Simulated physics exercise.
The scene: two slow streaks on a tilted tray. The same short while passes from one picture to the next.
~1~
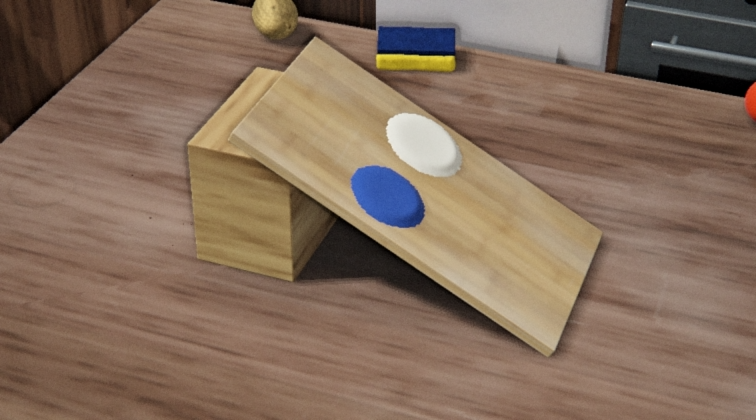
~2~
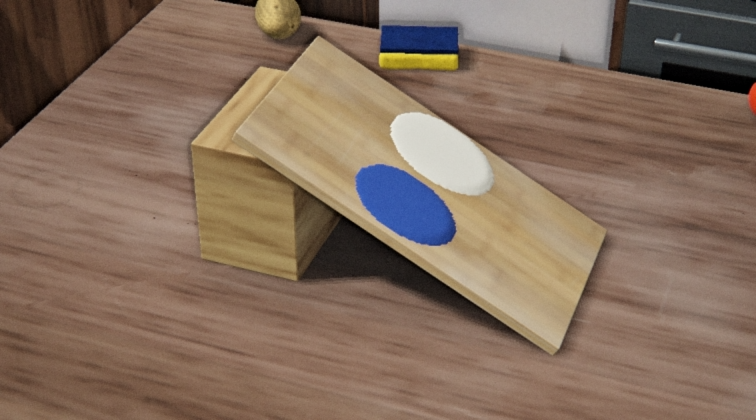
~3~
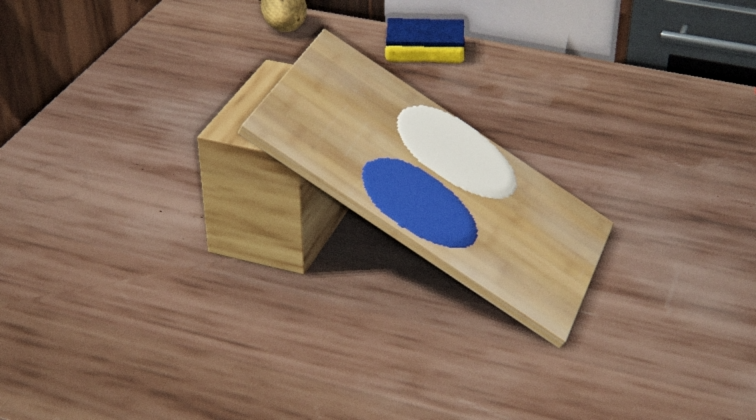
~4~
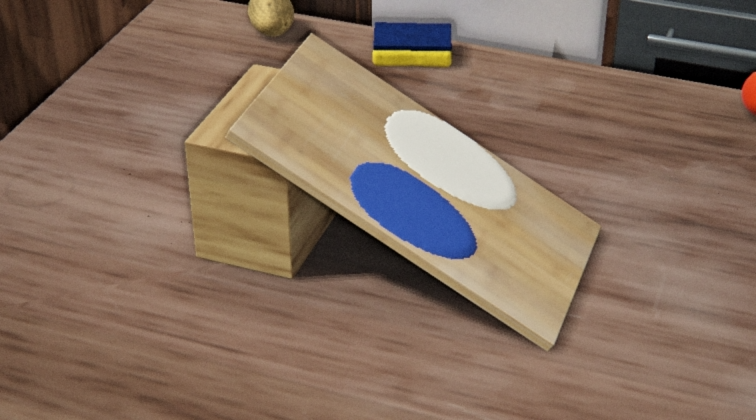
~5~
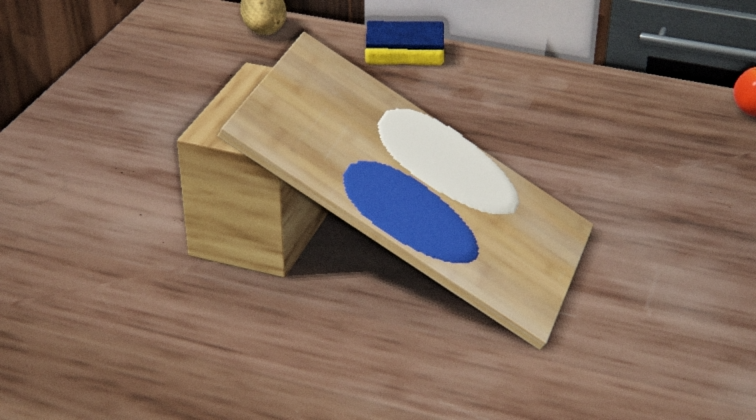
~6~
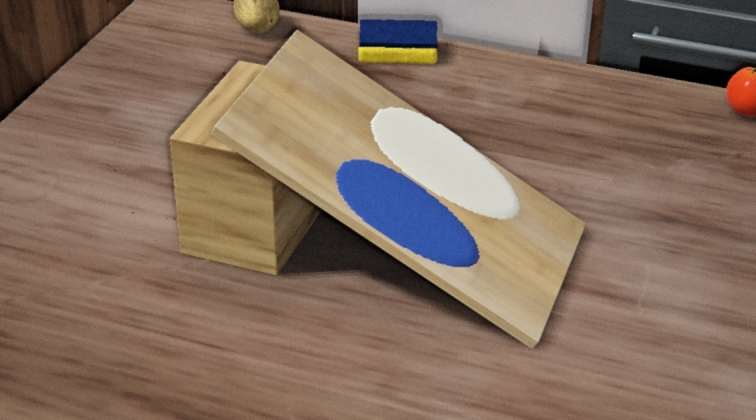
The video shows a wooden board leaning on a wooden block on a countertop, with white and blue patches of sauce on it; both patches stretch down the slope into long ovals, quickly at first, then more slowly.
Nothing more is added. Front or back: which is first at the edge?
It is the farther one.
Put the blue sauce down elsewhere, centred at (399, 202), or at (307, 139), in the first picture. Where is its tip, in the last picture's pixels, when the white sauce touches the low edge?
One: (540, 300). Two: (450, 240).
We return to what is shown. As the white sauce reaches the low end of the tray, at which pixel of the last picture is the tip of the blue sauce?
Near (524, 290).
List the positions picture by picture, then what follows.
In the first picture, tip of the blue sauce half way down; tip of the white sauce (452, 161) half way down.
In the second picture, tip of the blue sauce (446, 230) half way down; tip of the white sauce three quarters of the way down.
In the third picture, tip of the blue sauce three quarters of the way down; tip of the white sauce (507, 183) three quarters of the way down.
In the fourth picture, tip of the blue sauce (468, 245) three quarters of the way down; tip of the white sauce three quarters of the way down.
In the fifth picture, tip of the blue sauce three quarters of the way down; tip of the white sauce (508, 200) three quarters of the way down.
In the sixth picture, tip of the blue sauce (469, 253) three quarters of the way down; tip of the white sauce three quarters of the way down.
Shortly, the blue sauce is three quarters of the way down; the white sauce is close to the edge.
Then, the blue sauce is close to the edge; the white sauce is close to the edge.
At the finish, the blue sauce is close to the edge; the white sauce is at the low edge.
